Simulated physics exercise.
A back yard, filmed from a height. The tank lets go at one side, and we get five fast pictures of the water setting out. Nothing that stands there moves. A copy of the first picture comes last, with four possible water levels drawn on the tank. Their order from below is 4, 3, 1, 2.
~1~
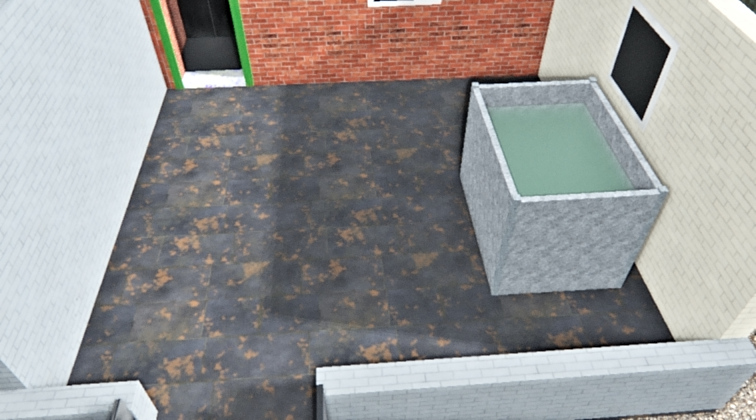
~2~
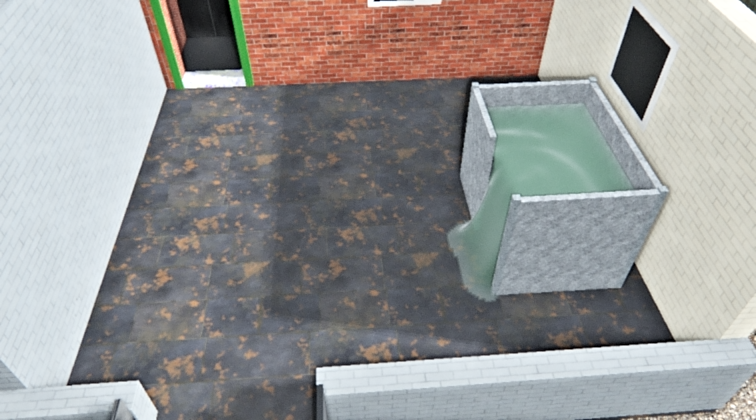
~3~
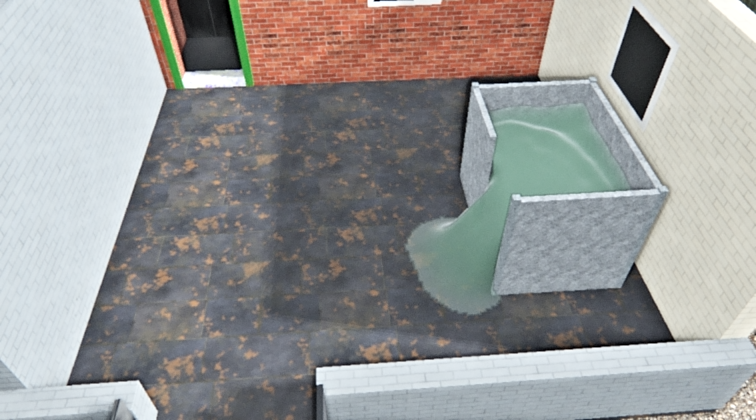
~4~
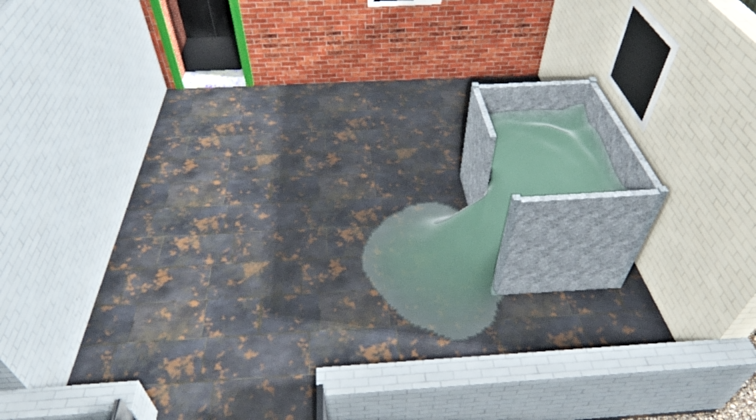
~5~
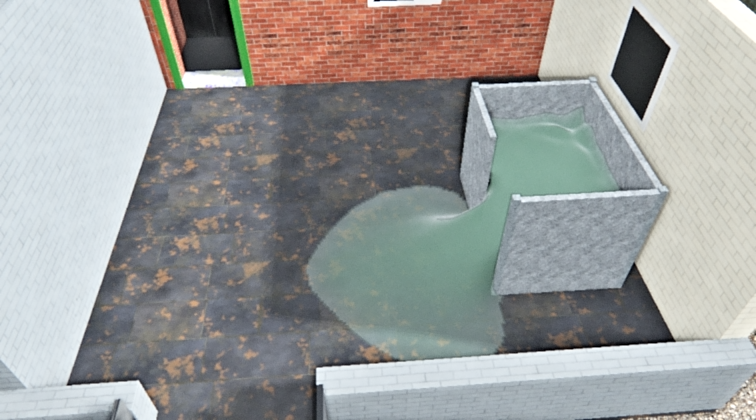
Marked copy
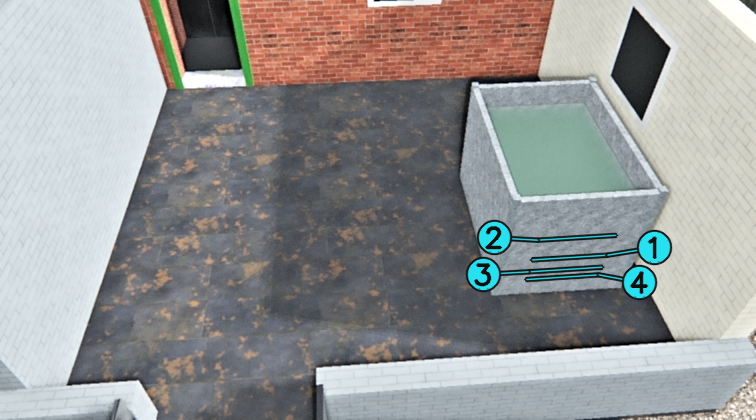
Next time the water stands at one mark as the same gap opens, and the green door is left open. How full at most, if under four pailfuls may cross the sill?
Use level 2.
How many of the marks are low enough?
All of them.
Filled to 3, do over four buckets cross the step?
No, not at all.
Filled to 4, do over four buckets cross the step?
No.
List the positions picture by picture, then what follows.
The first frame shows water in the tank at rest, its middle at (553, 153); foot of the green doorway at (216, 87); open gate at (227, 371).
In the second frame, 1 % of the ground under water, visible out to (492, 296).
In the third frame, 3 % of the ground under water, visible out to (417, 238).
In the fourth frame, 7 % of the ground under water, visible out to (370, 257).
In the fifth frame, 13 % of the ground under water, visible out to (319, 287).
In cyan, 1 at (569, 257); 2 at (577, 237); 3 at (565, 269); 4 at (562, 277); from the bottom up 4, 3, 1, 2.
Choosing 1, nothing gets over.
Choosing 2, a bucket or two gets in.
Choosing 3, nothing gets over.
Choosing 4, nothing gets over.
